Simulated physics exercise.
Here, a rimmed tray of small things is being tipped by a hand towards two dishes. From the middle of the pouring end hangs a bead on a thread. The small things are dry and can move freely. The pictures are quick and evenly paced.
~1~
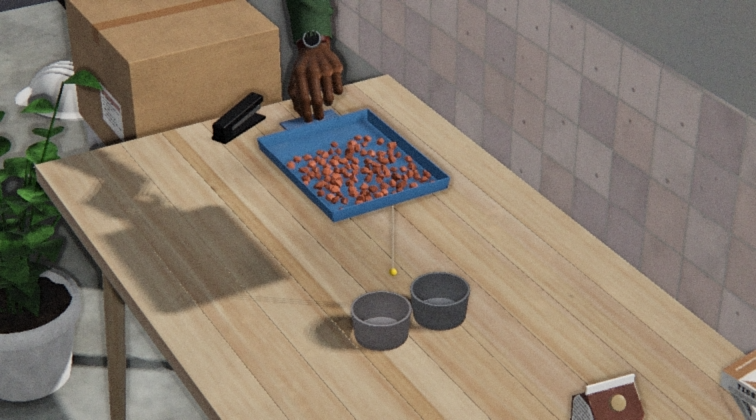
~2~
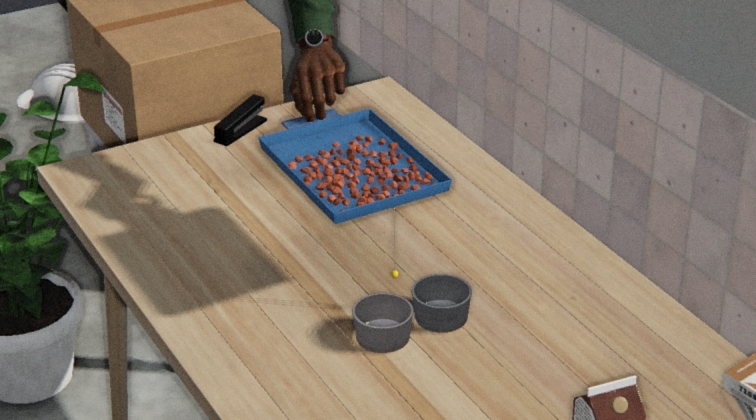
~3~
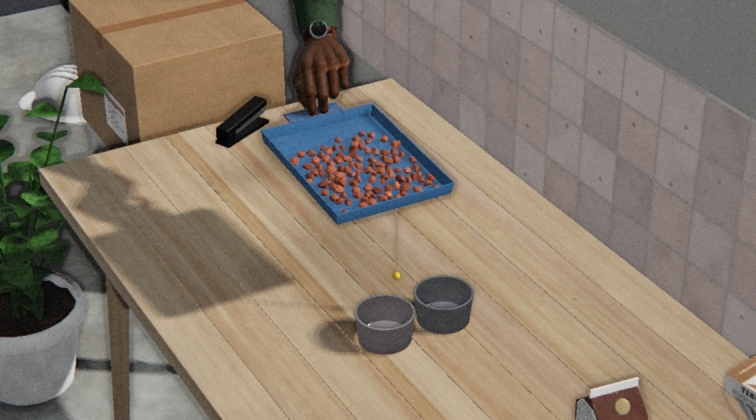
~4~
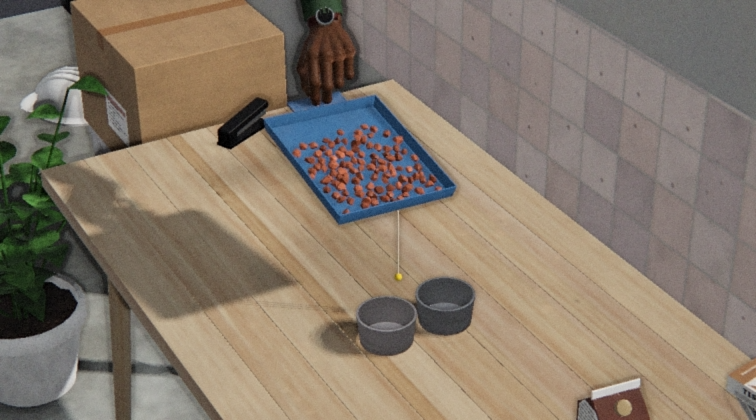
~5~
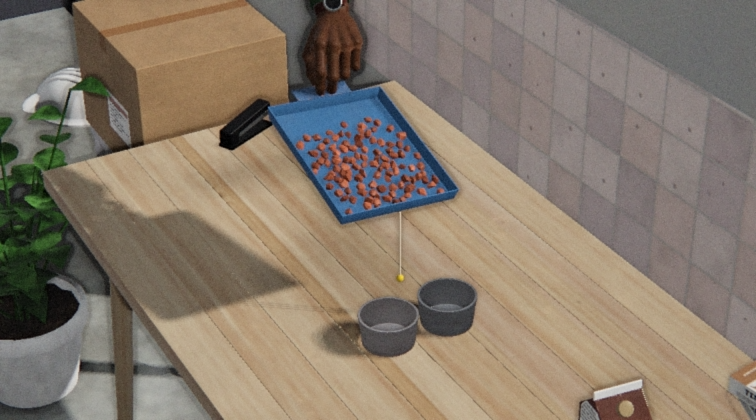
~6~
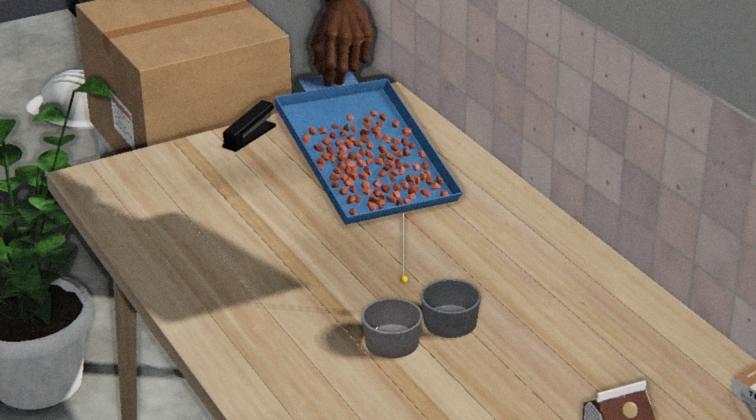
A dark-skinned hand in a green sleeve and wristwatch grips the far end of a blue rimmed tray of reddish-brown bits above a pale wooden table, seen from above at an angle. Two grey dishes and a yellow bead on a thread sit below it, near a cardboard box, black stapler, plant and tiled wall. The hand slowly raises the tray's far end, tilting it towards the dishes, as the view drifts very slightly.
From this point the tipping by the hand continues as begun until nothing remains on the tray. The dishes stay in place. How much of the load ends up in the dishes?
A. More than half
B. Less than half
More than half.
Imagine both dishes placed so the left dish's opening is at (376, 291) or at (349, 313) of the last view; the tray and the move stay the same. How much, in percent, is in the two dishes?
10 %, then 10 %.
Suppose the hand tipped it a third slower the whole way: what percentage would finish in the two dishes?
About 60 in a hundred.
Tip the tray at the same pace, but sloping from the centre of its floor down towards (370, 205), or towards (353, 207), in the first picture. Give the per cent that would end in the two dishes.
In order, 60 in a hundred and 40 in a hundred.
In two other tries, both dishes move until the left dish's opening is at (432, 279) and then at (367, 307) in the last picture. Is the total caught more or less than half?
Earlier try a minority share, later try a minority share.
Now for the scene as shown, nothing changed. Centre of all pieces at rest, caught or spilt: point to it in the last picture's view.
Near (453, 315), more or less.
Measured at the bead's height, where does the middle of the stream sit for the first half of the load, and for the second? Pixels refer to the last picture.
Half one: (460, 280), half two: (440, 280).
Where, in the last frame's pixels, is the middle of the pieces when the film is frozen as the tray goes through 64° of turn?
About (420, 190).
Soon, tray tipped steeply; nearly all on the tray; a stray few in the air.
A while on, tray tipped past a quarter turn; about a third on the tray; a stray few in the left dish; about a quarter in the right dish; about a quarter outside both; about a quarter in the air.
Towards the end, tray tipped past a quarter turn; a small part in the left dish; about half in the right dish; about a third outside both.
Finally, tray tipped past a quarter turn; a small part in the left dish; about half in the right dish; about a third outside both.
